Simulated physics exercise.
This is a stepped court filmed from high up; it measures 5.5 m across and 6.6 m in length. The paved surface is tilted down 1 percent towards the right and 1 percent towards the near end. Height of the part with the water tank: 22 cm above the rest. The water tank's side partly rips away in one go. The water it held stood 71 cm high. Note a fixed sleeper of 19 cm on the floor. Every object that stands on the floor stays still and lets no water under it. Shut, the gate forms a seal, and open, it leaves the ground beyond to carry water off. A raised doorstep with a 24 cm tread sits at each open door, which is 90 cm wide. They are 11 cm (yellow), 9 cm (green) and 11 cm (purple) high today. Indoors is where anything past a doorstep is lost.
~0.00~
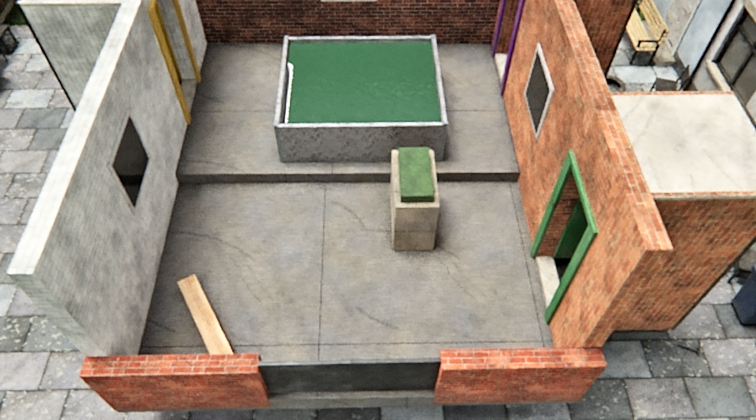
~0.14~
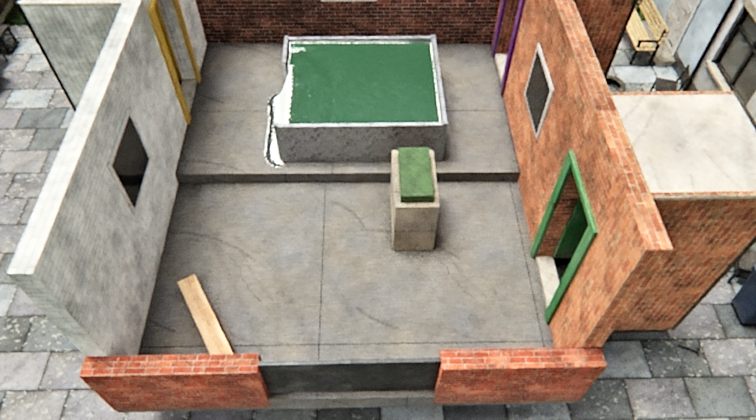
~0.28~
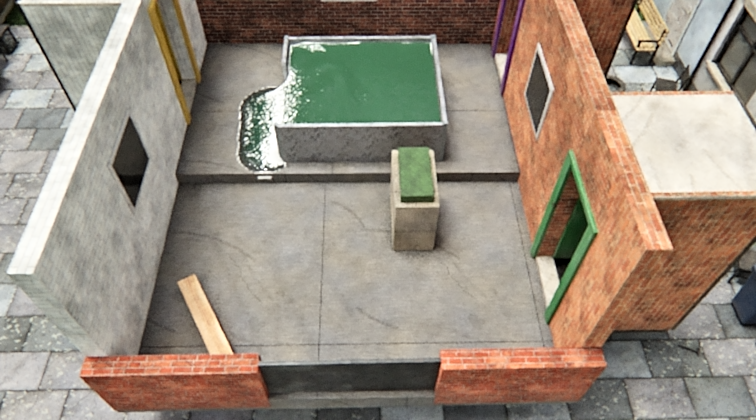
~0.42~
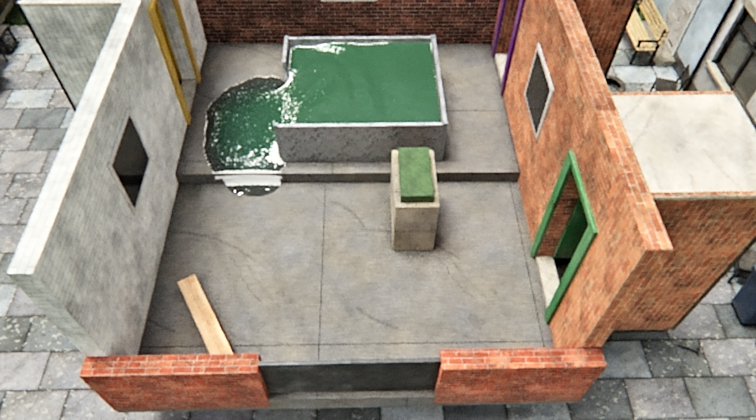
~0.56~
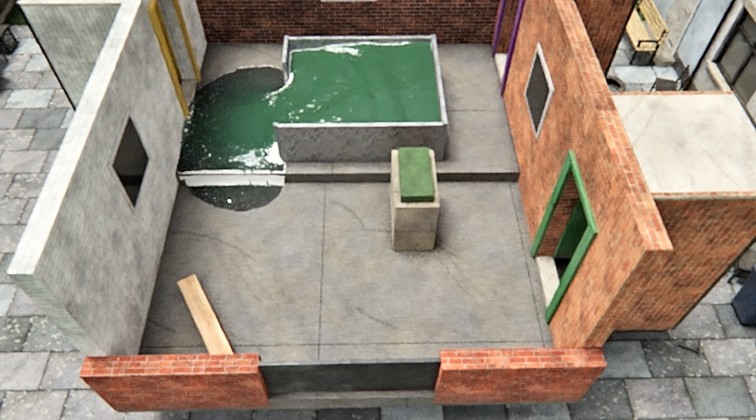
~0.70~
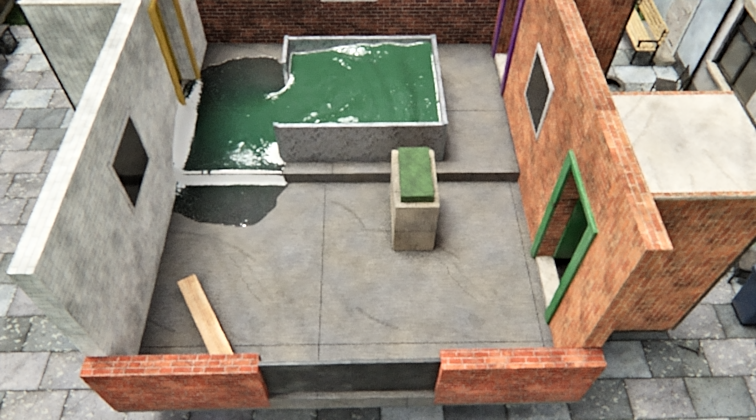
At the start, a raised rectangular tank of green water sits whole and still at the back of a walled, stepped court. Its left side then opens and water spills onto the paving, foaming as it spreads left and over the step, until a broad wet patch reaches the pale left wall.
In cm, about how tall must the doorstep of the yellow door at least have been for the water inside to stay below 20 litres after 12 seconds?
It would have had to be close to 35 cm tall.
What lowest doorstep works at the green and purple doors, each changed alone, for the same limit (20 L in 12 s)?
About 17 cm at green and 15 cm at purple.
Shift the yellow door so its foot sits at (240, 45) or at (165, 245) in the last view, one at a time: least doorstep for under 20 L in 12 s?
Around 29 and 17 cm respectively.
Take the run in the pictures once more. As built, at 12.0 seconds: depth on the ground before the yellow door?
A ruler would read roughly 5.0 cm.
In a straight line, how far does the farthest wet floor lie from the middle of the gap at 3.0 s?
4.8 m.
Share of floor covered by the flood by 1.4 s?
About 20 per cent.
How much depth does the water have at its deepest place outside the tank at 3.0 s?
Max depth: About 46 cm.
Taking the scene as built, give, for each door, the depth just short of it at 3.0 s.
Depths, in cm - yellow: 28, green: 0, purple: 0.
After 1.4 s water covers 20 % of the floor, deepest (48 cm) near (184, 143); 35 cm at the yellow door, 82 litres in over its 11 cm doorstep.
After 3.0 s water covers 45 % of the floor, deepest (46 cm) near (132, 383); 28 cm at the yellow door, 316 litres in over its 11 cm doorstep.
After 12.0 s water covers 95 % of the floor, deepest (21 cm) near (554, 376); 5 cm at the yellow door, 421 litres in over its 11 cm doorstep.
At the yellow door as built, the water arrived by 0.6 s and peaked near 36 cm at 1.8 s.
With a doorstep of 28.5 cm, 70 litres would have come in within the 12 s; with 38.5 cm, 8 litres. So under 20 litres takes about 35 cm.
